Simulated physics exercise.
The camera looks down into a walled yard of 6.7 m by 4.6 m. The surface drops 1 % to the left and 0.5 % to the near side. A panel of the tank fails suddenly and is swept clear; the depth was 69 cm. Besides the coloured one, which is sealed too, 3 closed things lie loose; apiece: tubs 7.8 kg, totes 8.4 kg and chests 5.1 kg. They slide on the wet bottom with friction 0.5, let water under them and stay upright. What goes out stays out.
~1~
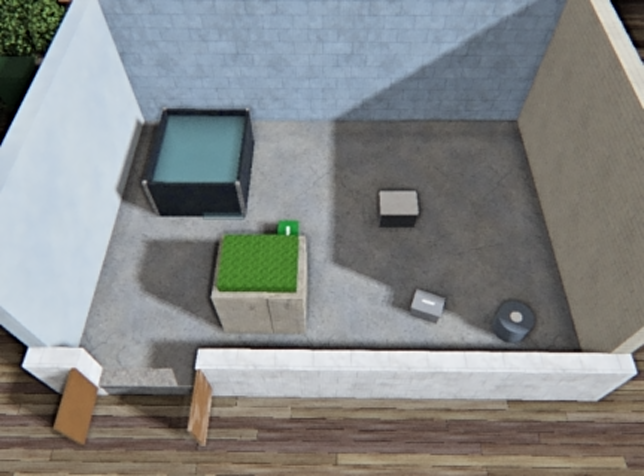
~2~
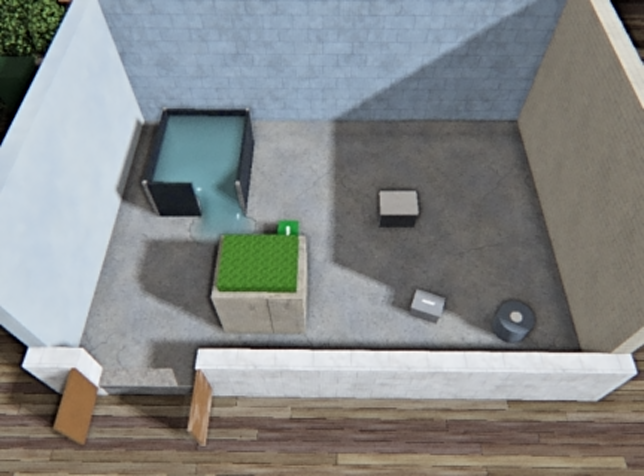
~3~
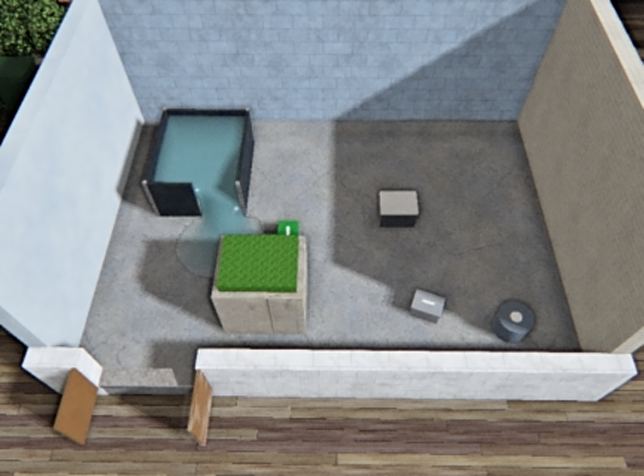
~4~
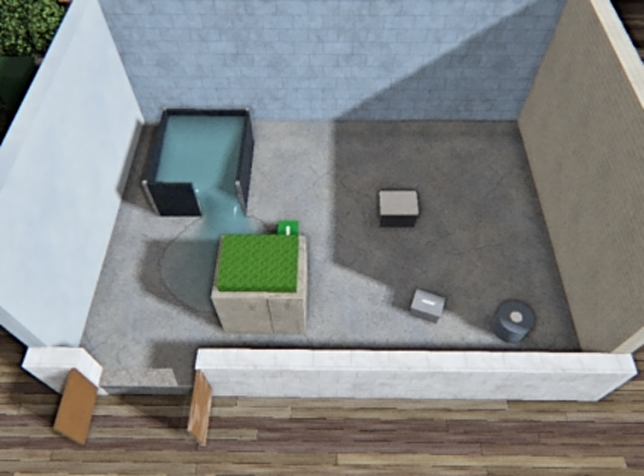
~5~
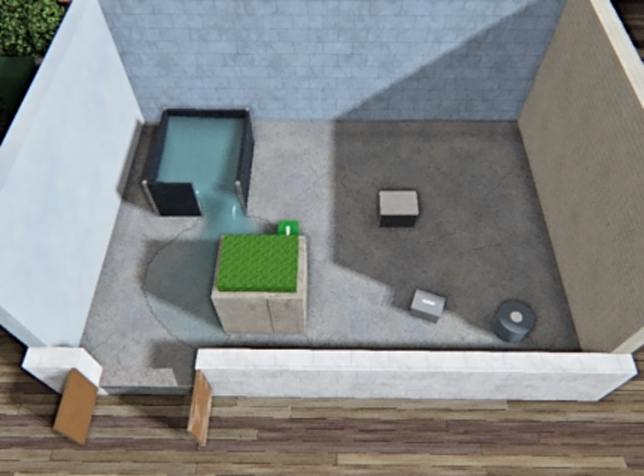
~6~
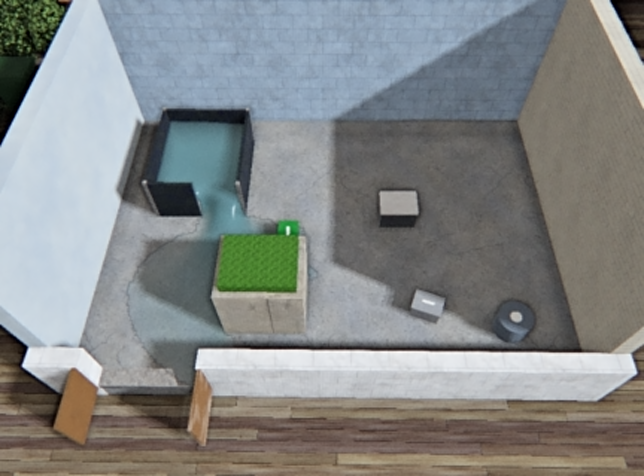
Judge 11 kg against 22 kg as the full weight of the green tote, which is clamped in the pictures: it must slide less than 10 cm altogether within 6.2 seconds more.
I expect that only the higher weight holds it.
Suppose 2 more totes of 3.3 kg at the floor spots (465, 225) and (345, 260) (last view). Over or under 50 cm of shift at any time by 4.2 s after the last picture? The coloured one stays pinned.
In that order: Past it, more.
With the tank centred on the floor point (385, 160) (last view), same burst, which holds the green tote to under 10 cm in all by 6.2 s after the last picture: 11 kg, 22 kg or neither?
In that case the lower weight is enough.
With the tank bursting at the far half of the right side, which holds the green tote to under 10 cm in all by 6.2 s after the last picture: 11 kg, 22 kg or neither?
Then the smaller load will do.
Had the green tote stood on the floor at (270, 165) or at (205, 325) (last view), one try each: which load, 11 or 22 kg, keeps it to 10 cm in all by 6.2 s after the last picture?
In that order: Either load holds; neither is enough.
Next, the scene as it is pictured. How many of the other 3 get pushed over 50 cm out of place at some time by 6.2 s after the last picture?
1 of them.
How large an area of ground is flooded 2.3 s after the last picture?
Some 20 m2.
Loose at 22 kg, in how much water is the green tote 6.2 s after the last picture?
Roughly 3 cm.
Then, 0.6 s after the last picture the green tote would be 6 cm from its start with 11 kg and 0 cm from its start with 22 kg; 6 cm of water round it then.
Then, 2.3 s after the last picture the green tote would be 30 cm from its start with 11 kg and 0 cm from its start with 22 kg; 5 cm of water round it then.
Then, 4.2 s after the last picture the green tote would be 30 cm from its start with 11 kg and 0 cm from its start with 22 kg; 3 cm of water round it then.
Then, 6.2 s after the last picture the green tote would be 30 cm from its start with 11 kg and 0 cm from its start with 22 kg; 3 cm of water round it then.
